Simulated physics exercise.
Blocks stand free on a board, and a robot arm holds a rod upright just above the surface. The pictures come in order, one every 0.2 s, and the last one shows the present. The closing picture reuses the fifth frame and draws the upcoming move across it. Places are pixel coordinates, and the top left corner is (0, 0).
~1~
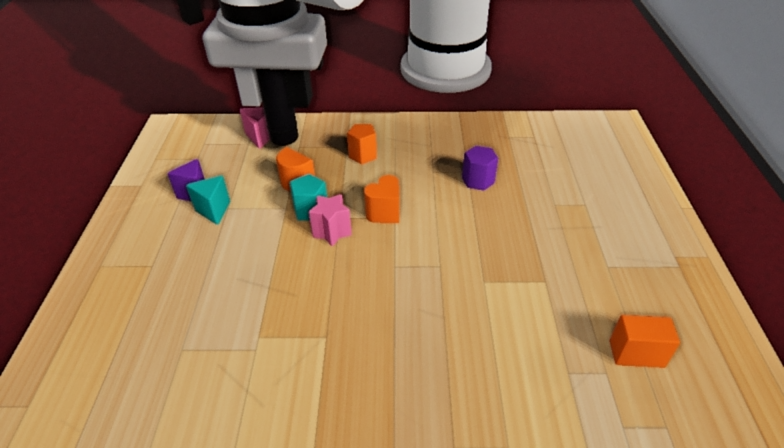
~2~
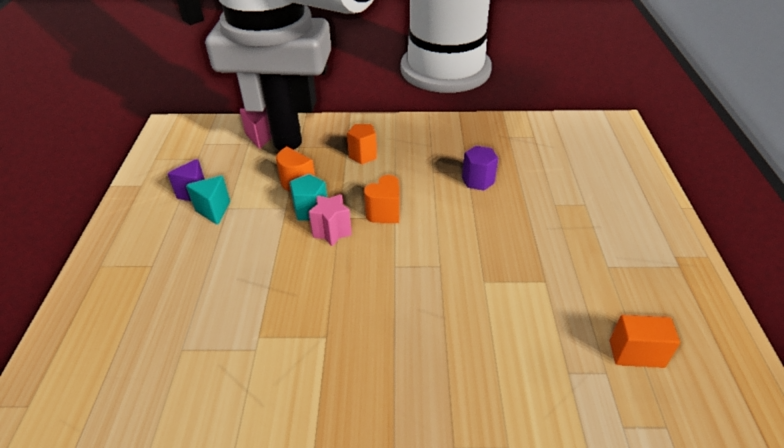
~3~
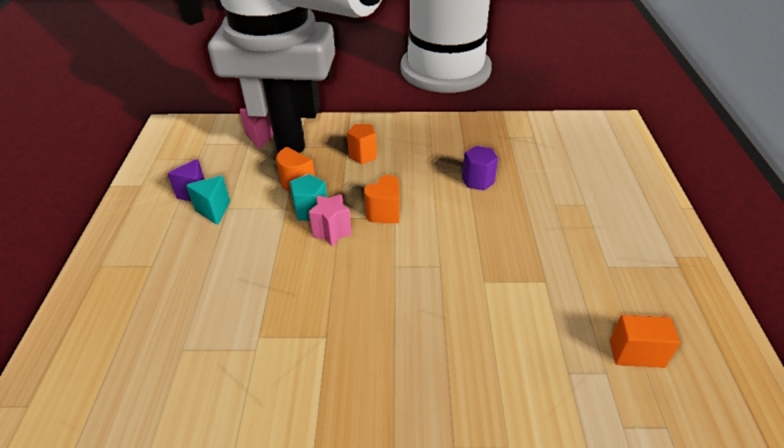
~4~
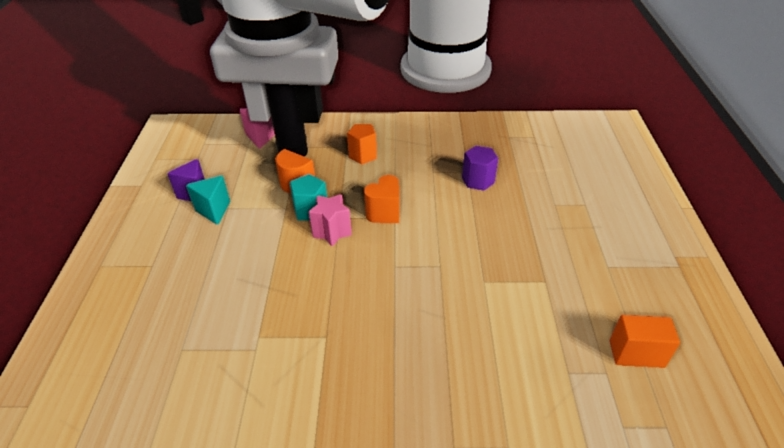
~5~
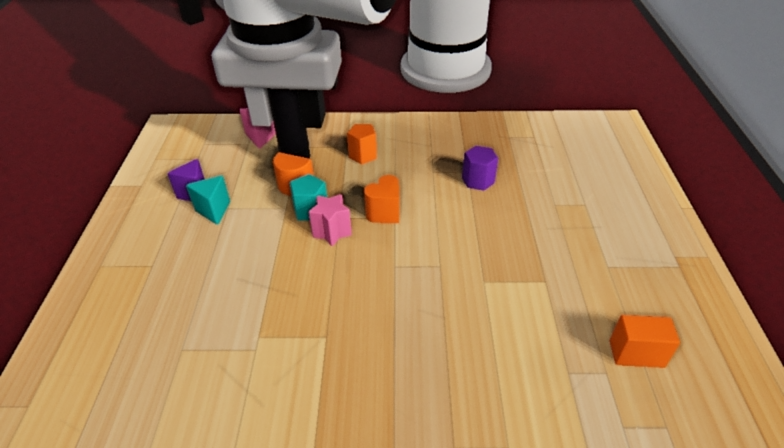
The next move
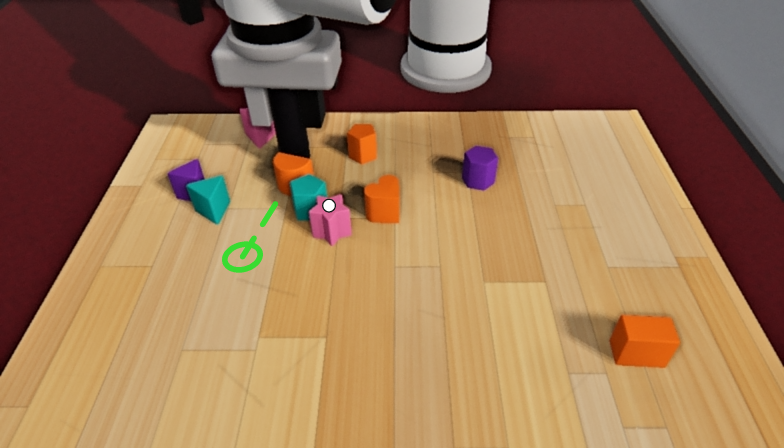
On a wooden board, a robot arm slowly moves its black rod toward an orange block.
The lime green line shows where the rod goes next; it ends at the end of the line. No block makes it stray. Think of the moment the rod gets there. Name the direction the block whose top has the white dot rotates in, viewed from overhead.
Looking down, it rotates clockwise.
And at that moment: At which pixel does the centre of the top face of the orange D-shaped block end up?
It is going to be at (278, 214).
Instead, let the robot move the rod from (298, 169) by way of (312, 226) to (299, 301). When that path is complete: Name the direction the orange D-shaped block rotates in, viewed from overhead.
Viewed from the top, it goes clockwise.
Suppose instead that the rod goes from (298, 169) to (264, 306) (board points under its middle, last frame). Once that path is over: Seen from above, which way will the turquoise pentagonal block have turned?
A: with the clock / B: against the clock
Option B.
Drawn move, from (298, 169) directly to (243, 257); the dot is on the pink star-shaped block.
On the path given first. One third of the way, rod at (278, 185); orange D-shaped block at (280, 187), turned 45° anticlockwise; turquoise pentagonal block at (311, 192), turned 40° anticlockwise; pink star-shaped block at (336, 209), turned 15° clockwise.
Two thirds of the way, rod at (260, 213); orange D-shaped block at (277, 210), turned 75° anticlockwise; turquoise pentagonal block at (312, 194), turned 55° anticlockwise; pink star-shaped block at (336, 209), turned 20° clockwise.
At the end, rod at (239, 246); turquoise triangle still; orange D-shaped block at (278, 214), turned 90° anticlockwise; turquoise pentagonal block at (312, 194), turned 55° anticlockwise; pink star-shaped block at (336, 209), turned 20° clockwise.
